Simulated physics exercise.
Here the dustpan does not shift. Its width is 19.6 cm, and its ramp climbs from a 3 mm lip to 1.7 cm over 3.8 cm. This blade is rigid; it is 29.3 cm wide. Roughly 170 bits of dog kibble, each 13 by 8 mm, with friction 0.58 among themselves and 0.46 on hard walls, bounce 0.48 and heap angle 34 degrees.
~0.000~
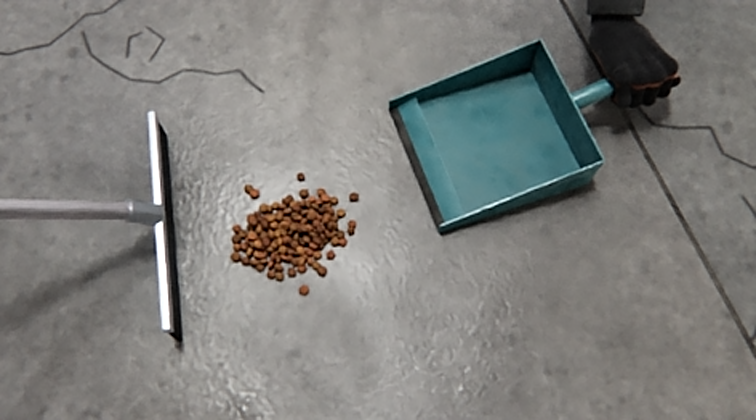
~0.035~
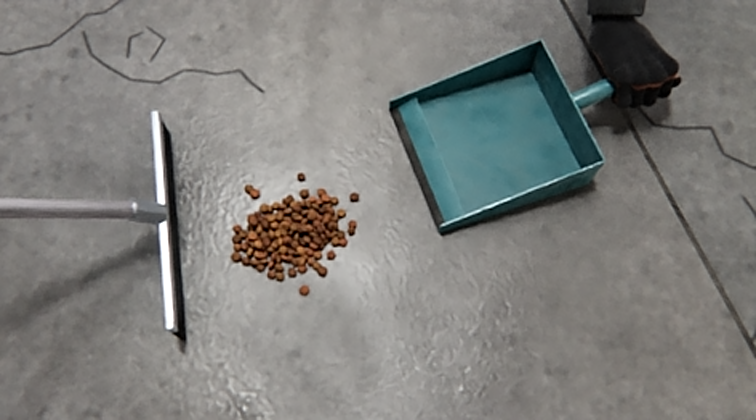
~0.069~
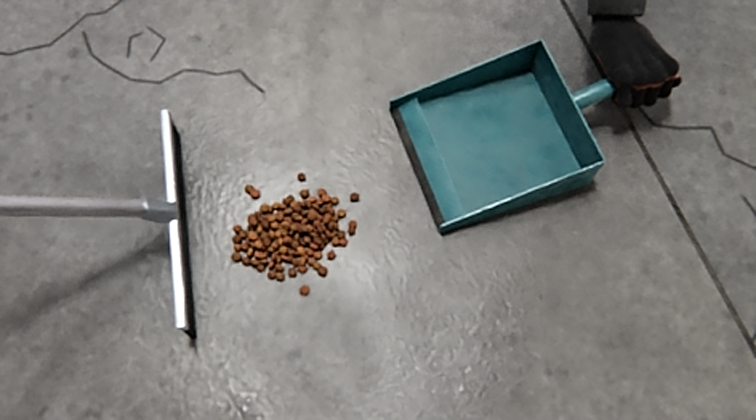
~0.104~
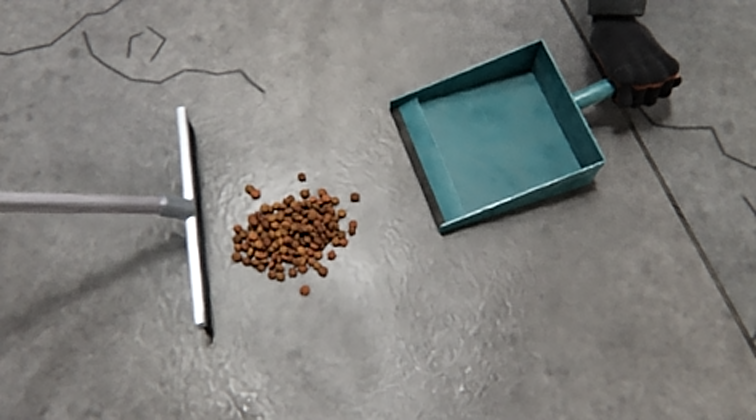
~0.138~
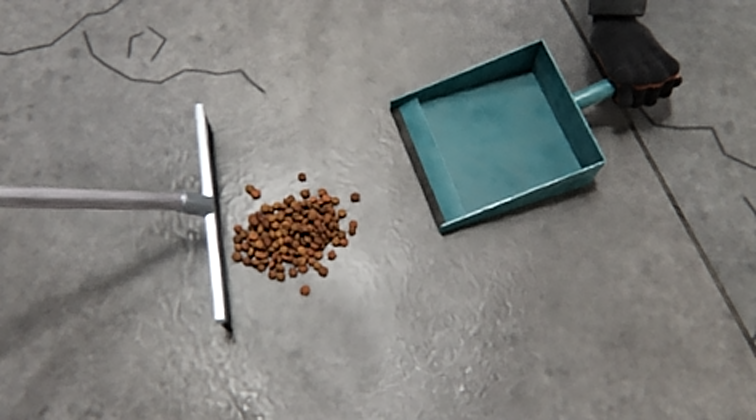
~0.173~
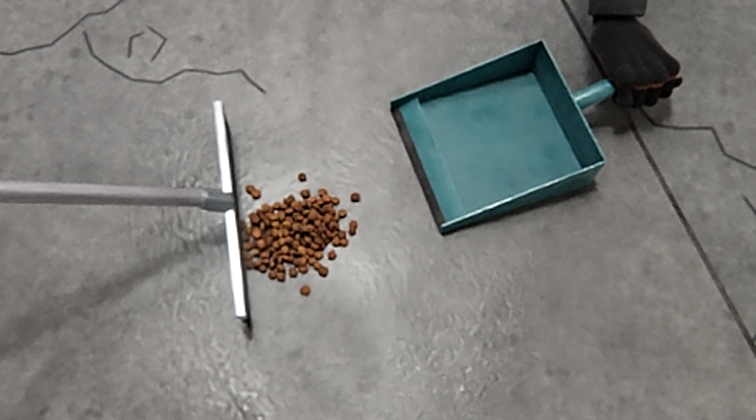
A pile of small brown kibble pieces lies on a grey, faintly glossy floor marked with thin dark lines, seen from above by a still camera. A teal dustpan rests to the right, its handle held by a dark-gloved hand at the upper right. From the left, a straight white-edged blade on a grey pole slides rightward, tilting slightly, and presses into the pile's near edge, shifting a few pieces.
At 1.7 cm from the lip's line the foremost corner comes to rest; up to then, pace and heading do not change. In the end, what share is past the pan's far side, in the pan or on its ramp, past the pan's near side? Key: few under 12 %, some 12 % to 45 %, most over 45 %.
Far side = few, pan = some, near side = some.
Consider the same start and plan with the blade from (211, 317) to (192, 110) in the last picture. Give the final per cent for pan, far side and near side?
Split: Pan = 10, far = 0, near = 20.
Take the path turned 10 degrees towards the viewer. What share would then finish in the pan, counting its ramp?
15 per cent.
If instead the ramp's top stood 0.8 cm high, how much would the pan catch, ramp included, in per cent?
Estimate: About 20 in a hundred.
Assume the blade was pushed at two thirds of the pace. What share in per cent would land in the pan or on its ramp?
Roughly 15 in a hundred.
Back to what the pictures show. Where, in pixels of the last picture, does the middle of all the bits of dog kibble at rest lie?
Look around (425, 214) in the last picture.
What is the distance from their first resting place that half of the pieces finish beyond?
Around 18 centimetres.
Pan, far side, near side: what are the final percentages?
Far side 0; pan 20; near side 30.
Then, at 0.33 s, middle of the blade 14 cm from the lip; 0 % over the lip, far side 0 %, near side 10 %.
After 0.44 s, middle of the blade 7 cm from the lip; 0 % over the lip, far side 0 %, near side 25 %.
After 0.68 s, middle of the blade 4 cm from the lip; 20 % over the lip, far side 0 %, near side 30 %.
By 1.3 s all is still; far side 0 %, pan 20 %, near side 30 %, in front of the lip or behind the blade 50 %.
